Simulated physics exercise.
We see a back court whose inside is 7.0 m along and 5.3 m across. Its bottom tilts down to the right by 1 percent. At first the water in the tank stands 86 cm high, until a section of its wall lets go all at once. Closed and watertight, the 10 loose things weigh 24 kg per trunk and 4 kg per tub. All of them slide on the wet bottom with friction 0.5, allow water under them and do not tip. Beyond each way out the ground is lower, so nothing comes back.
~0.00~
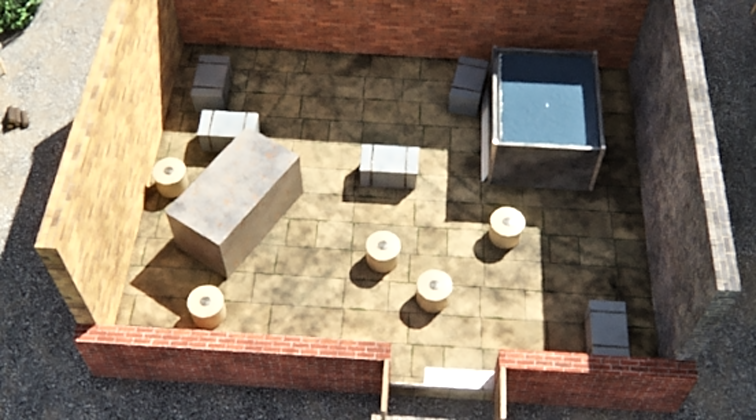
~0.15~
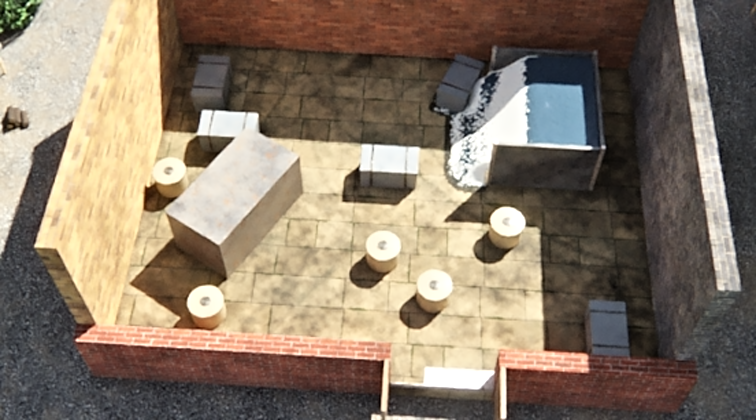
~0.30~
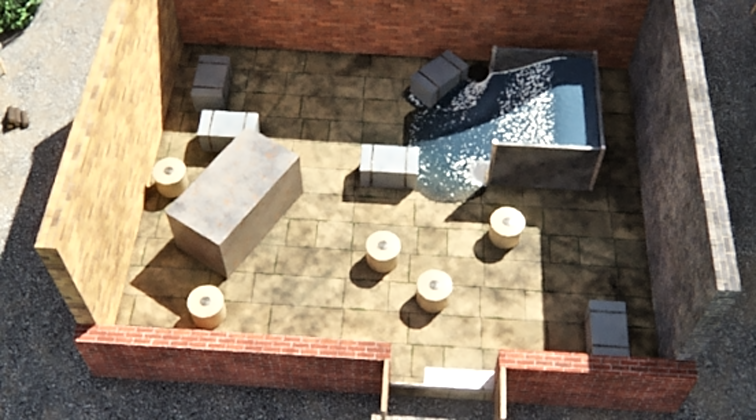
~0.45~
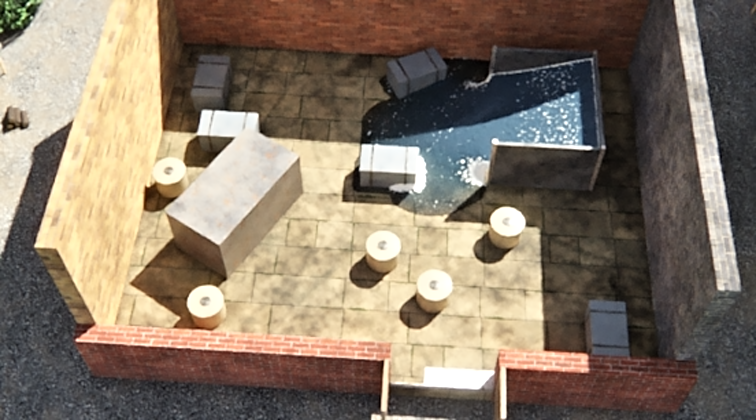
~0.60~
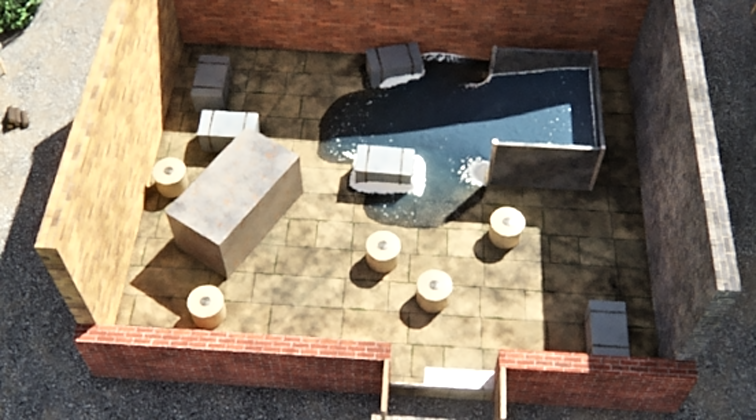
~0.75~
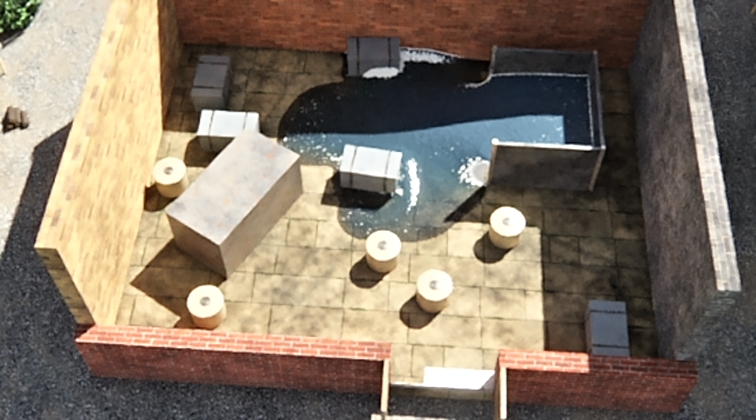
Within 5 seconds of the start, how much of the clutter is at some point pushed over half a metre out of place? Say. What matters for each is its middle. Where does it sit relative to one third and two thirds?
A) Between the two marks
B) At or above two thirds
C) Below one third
At or above two thirds (B).
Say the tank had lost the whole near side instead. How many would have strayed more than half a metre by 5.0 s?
That would give 5.
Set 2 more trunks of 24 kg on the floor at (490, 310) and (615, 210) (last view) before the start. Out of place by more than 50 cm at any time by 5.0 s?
Result, in sequence: Not exceeded / not exceeded.
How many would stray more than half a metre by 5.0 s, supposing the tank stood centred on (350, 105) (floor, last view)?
In that case the number is 6.
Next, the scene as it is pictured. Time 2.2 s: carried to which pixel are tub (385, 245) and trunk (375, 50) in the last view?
I'd say close to (376, 314) and close to (213, 43).
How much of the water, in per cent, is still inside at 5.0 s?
Roughly 100 percent.
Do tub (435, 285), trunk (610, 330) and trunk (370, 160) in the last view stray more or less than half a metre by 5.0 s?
First falling below it, second falling below it, third exceeding it.
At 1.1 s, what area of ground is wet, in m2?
About 15 m2.
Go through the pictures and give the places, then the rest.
The first picture shows a trunk at (469, 78) rests on the ground; a trunk at (389, 159) rests on the ground; 2.4 m2 under water; 0 of 10 have shifted.
The second picture shows a trunk at (461, 76) rests on the ground, 12 cm from its start; a trunk at (389, 159), on the bottom; water covers 3.4 m2; 1 of 10 have shifted.
The third picture shows a trunk at (440, 71) rests on the ground, 45 cm from its start; a trunk at (389, 159), on the bottom; water covers 4.9 m2; 1 of 10 have shifted.
The fourth picture shows a trunk at (417, 65) rests on the ground, 82 cm from its start; a trunk at (389, 159), on the bottom; 6.5 m2 under water; 1 of 10 have shifted.
The fifth picture shows a trunk at (394, 56) rests on the ground, 119 cm from its start; a trunk at (385, 160) rests on the ground, 7 cm from its start; 8.3 m2 under water; 2 of 10 have shifted.
The sixth picture shows a trunk at (374, 48), on the bottom, 154 cm from its start; a trunk at (371, 162) rests on the ground, 27 cm from its start; water covers 10.2 m2; 2 of 10 have shifted.
After 1.1 s 2 of 10 are over 50 cm from their spots; 0 afloat.
After 2.2 s 5 of 10 are over 50 cm from their spots; 2 afloat.
After 3.5 s 7 of 10 are over 50 cm from their spots; 6 afloat.
After 5.0 s 6 of 10 are over 50 cm from their spots, and 7 have been at some point; 7 afloat.
